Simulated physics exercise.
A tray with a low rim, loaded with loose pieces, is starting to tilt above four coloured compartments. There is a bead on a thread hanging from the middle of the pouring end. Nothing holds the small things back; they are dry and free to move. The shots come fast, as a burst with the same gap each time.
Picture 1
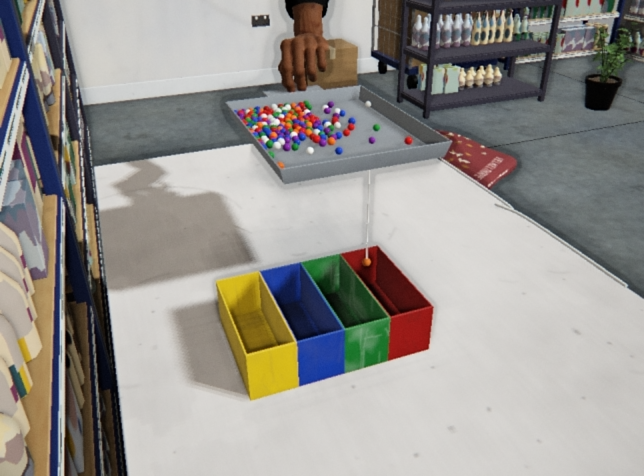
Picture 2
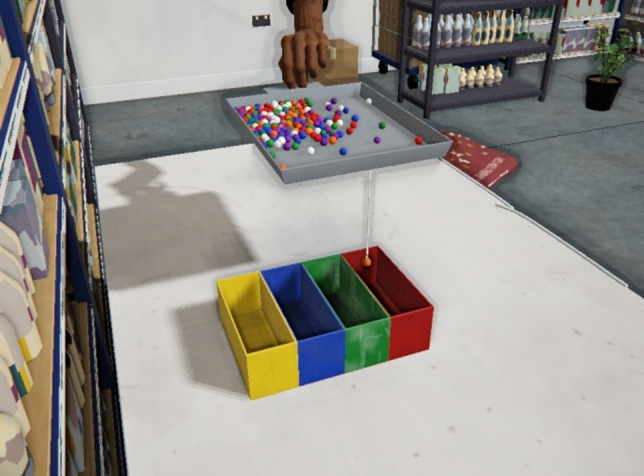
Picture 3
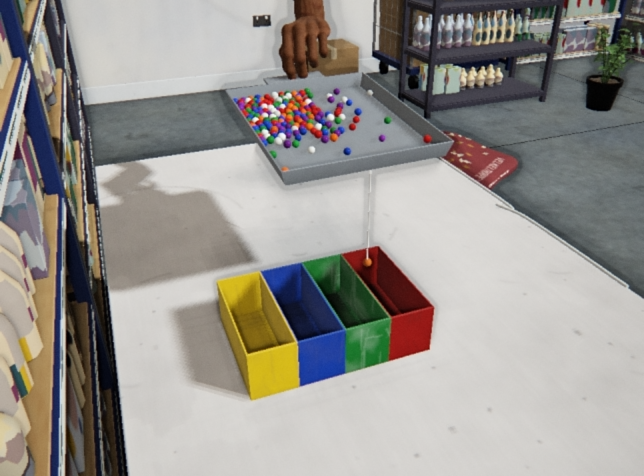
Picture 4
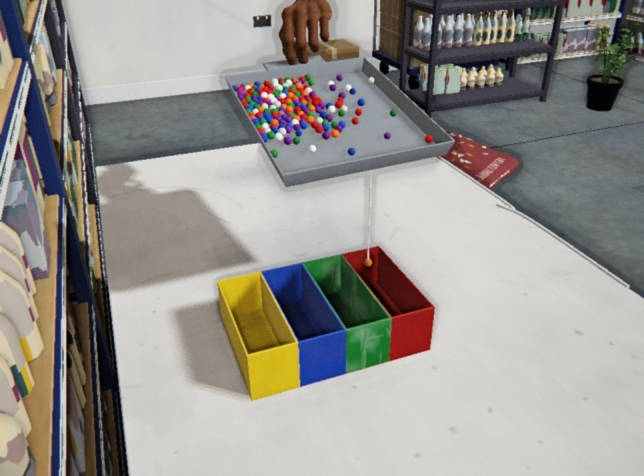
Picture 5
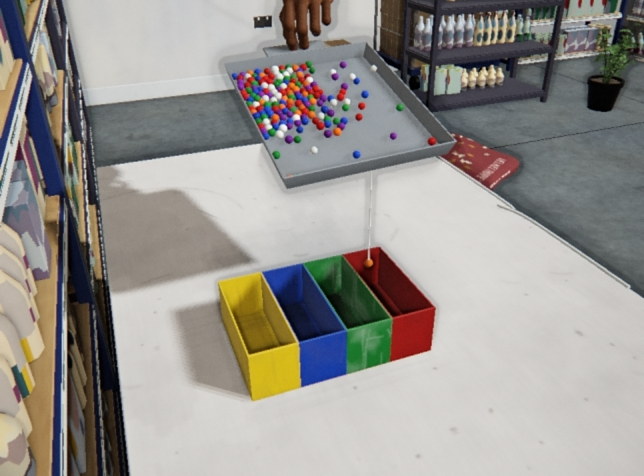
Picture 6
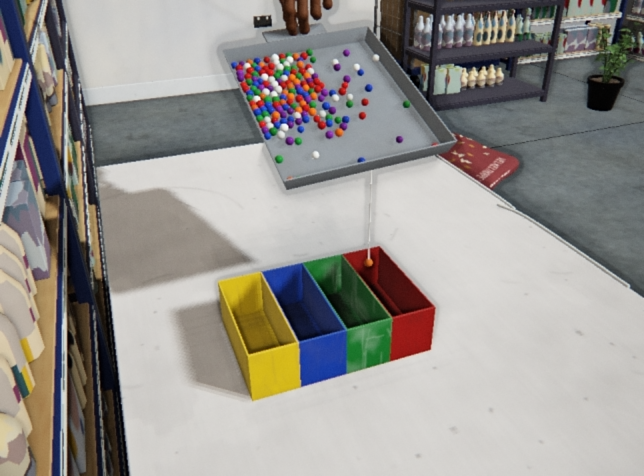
A gray tray of colorful beads tilts above four colored compartments as a hand rises behind it.
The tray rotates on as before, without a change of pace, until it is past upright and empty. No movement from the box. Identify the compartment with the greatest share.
Greatest share: Blue.
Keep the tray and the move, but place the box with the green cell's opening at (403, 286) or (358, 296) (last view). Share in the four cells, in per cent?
You'd get about 70 per cent first and about 90 per cent second.
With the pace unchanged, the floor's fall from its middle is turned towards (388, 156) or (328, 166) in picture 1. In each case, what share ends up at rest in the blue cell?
First case around 0 per cent, second case 60 per cent.
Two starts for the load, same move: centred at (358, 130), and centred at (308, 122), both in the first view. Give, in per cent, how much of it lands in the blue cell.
About 40 and 50 per cent.
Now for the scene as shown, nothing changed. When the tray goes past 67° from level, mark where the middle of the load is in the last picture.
The middle of the pieces sits at roughly (326, 191).
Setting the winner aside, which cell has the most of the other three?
The green cell.
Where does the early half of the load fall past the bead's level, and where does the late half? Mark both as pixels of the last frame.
At (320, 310) for the first part, then at (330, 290) for the others.
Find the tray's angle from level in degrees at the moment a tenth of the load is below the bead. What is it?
At about 65°.
Soon after the last picture, tray tipped steeply; about half on the tray; a small part in the blue cell; a small part in the yellow cell; a small part in the green cell; about a quarter falling or outside the box.
A little later, tray tipped past a quarter turn; about a third in the blue cell; about a quarter in the green cell; a small part in the yellow cell; a small part in the red cell; about a quarter falling or outside the box.
Later still, tray tipped past a quarter turn; about a third in the blue cell; about a quarter in the green cell; a small part in the yellow cell; a small part in the red cell; a small part falling or outside the box.
By the end, tray tipped past a quarter turn; about a third in the blue cell; about a quarter in the green cell; a small part in the yellow cell; a small part in the red cell; a small part outside the box.
